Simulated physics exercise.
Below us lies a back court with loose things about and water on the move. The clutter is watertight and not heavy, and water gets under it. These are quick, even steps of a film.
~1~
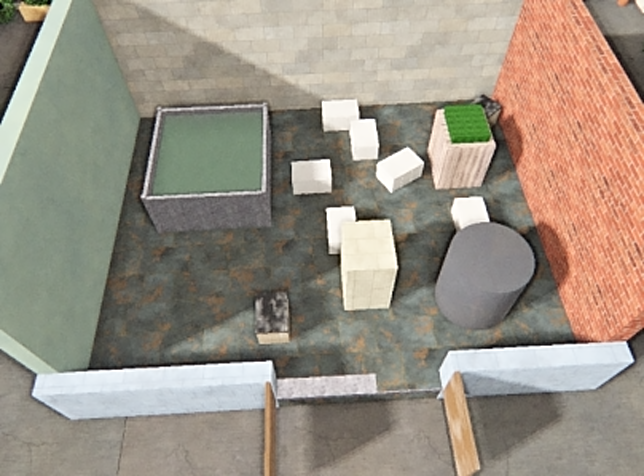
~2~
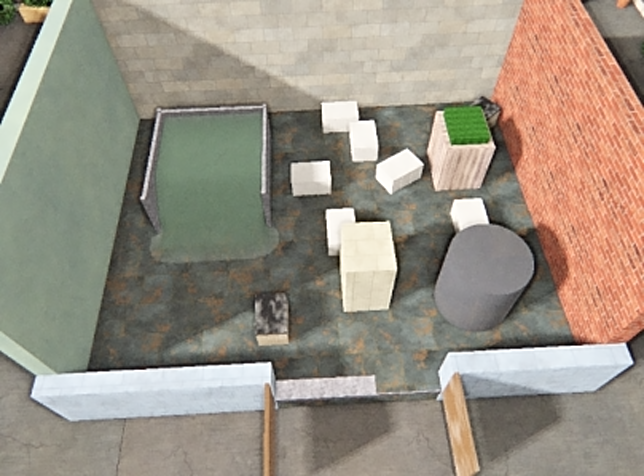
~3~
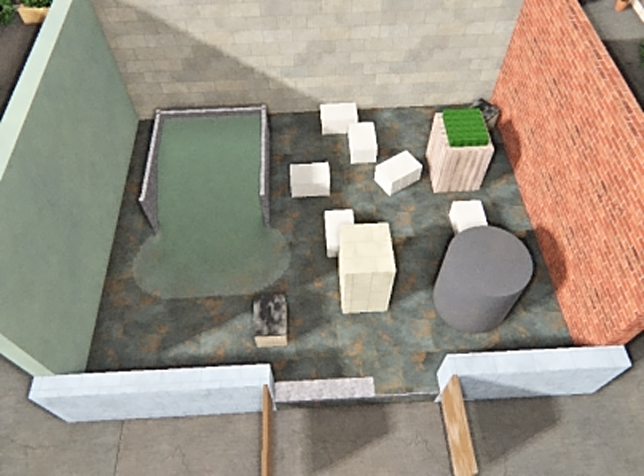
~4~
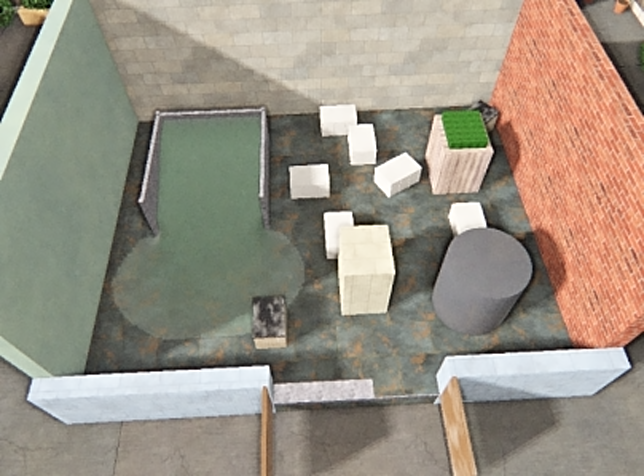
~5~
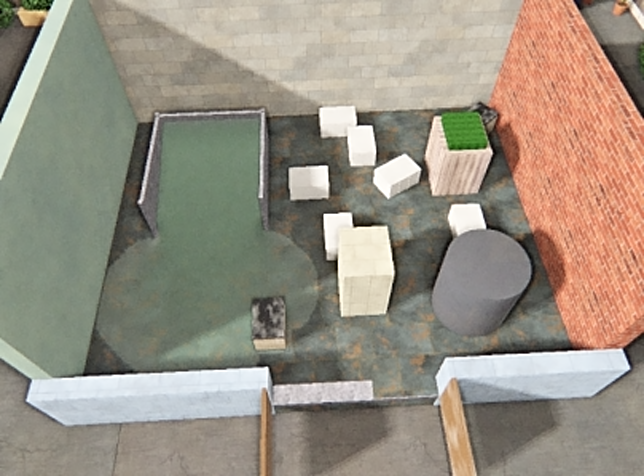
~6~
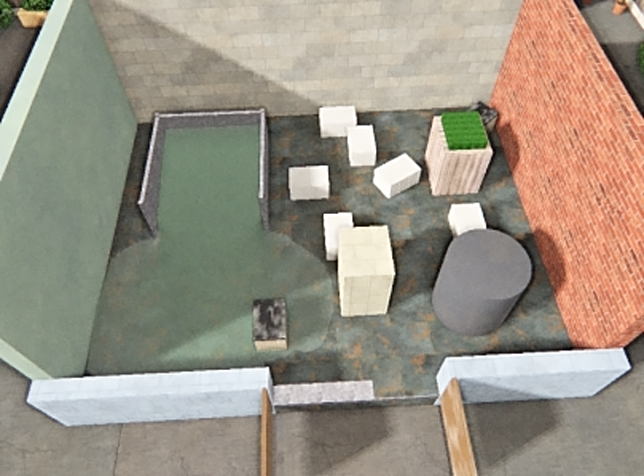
Murky green water poured from the open front of a walled tank on the left and spread across the courtyard floor, surrounding a small dark-topped block, while the scattered white blocks stayed put.
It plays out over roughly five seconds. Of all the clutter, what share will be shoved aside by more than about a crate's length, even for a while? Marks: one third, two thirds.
Share: Under a third.
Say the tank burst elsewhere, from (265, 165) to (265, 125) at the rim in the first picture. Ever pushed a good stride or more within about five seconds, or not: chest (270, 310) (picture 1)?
Verdict: Short of that.
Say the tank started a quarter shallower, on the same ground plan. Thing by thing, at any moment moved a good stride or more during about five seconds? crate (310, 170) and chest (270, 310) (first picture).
As listed: Short of that, swept aside.
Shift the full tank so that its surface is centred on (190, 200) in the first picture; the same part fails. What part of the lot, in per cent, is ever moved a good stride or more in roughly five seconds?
I make it 10 per cent.
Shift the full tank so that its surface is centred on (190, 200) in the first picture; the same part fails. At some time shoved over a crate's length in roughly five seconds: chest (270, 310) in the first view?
For that one: Yes.
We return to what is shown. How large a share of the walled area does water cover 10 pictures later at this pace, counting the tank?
Close to 40 %.
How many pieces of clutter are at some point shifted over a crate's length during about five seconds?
The number is 1.
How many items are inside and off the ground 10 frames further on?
I count 0.
A moment on, 0 of 8 are well off their spots; 0 afloat.
Next, 1 of 8 are well off their spots; 0 afloat.
Later, 1 of 8 are well off their spots; 0 afloat.
In the end, 1 of 8 are well off their spots, and 1 have been at some point; 0 afloat.
